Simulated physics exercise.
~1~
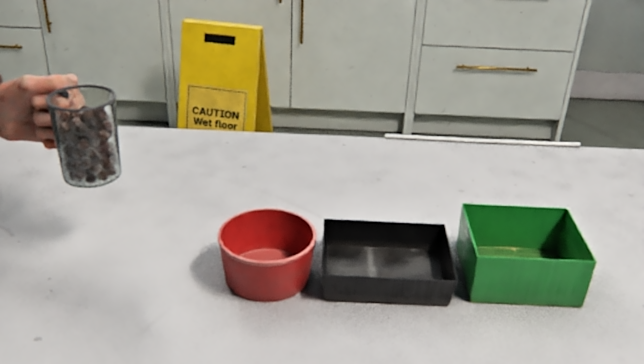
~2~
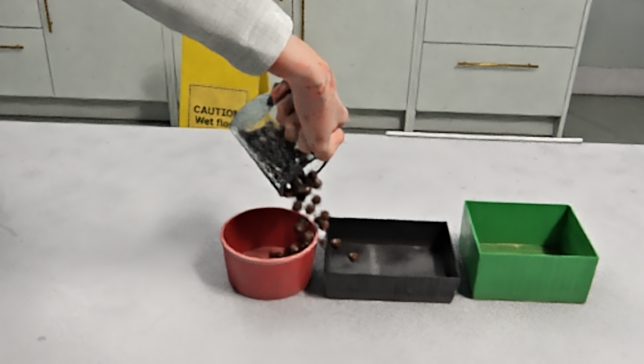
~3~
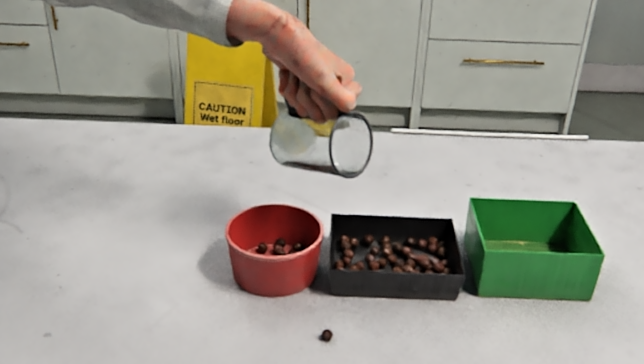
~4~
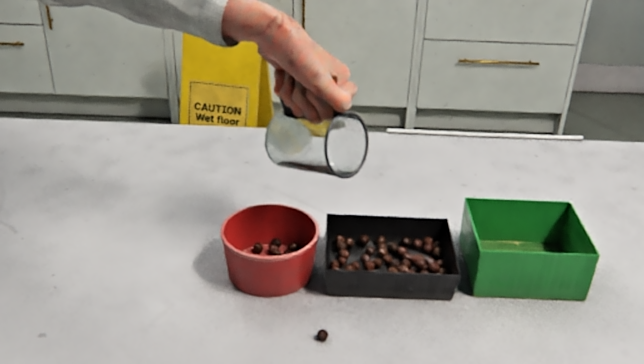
A hand carried a clear cup of small dark brown balls over from the left and tipped it, spilling most into the black tin and some into the red dish, leaving one on the table, the green tin empty, and the emptied cup held tilted above.
